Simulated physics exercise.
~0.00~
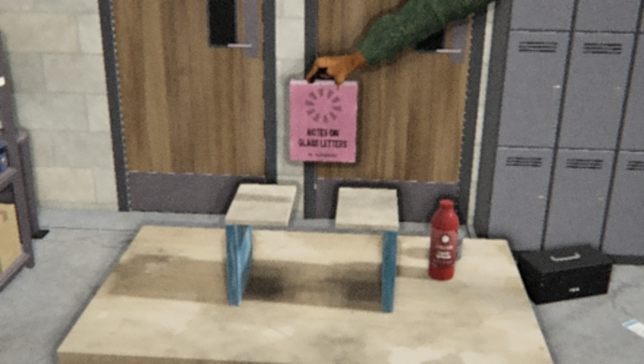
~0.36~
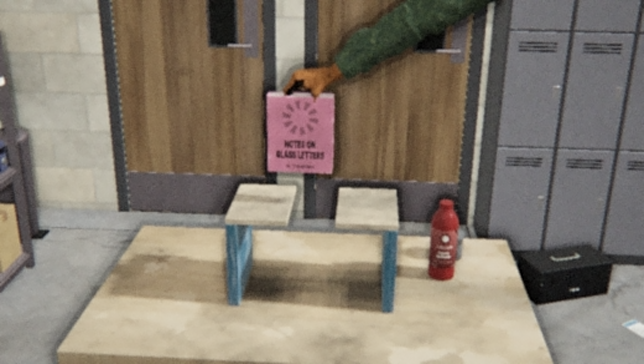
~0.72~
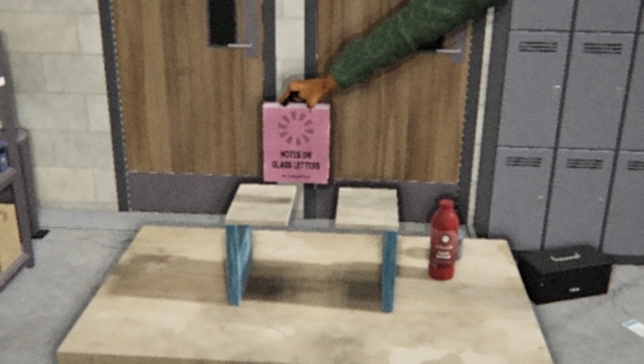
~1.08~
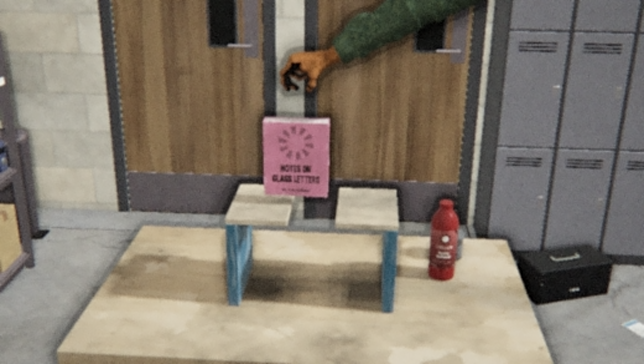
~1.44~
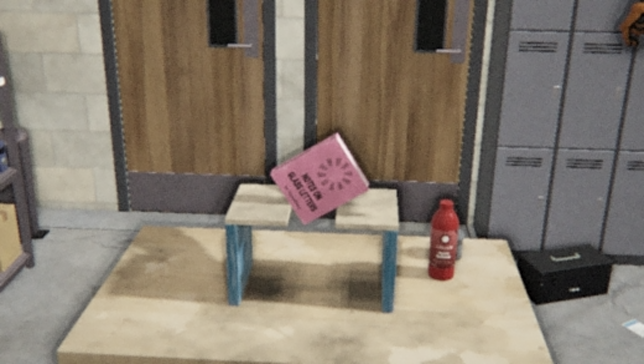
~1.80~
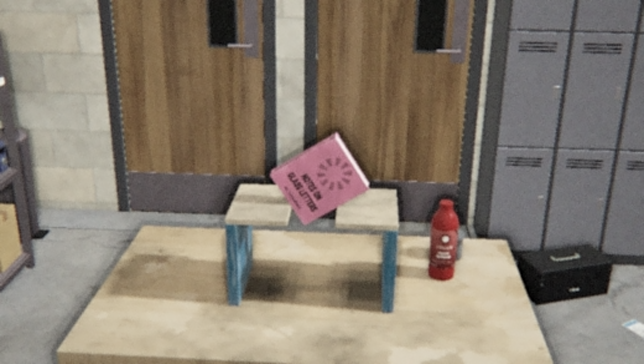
In the video, a hand lowers an upright pink book toward the gap in a small wooden stand, with a red bottle and dark box nearby, then releases it and withdraws; the book tips to the right and ends up leaning, caught at the gap.
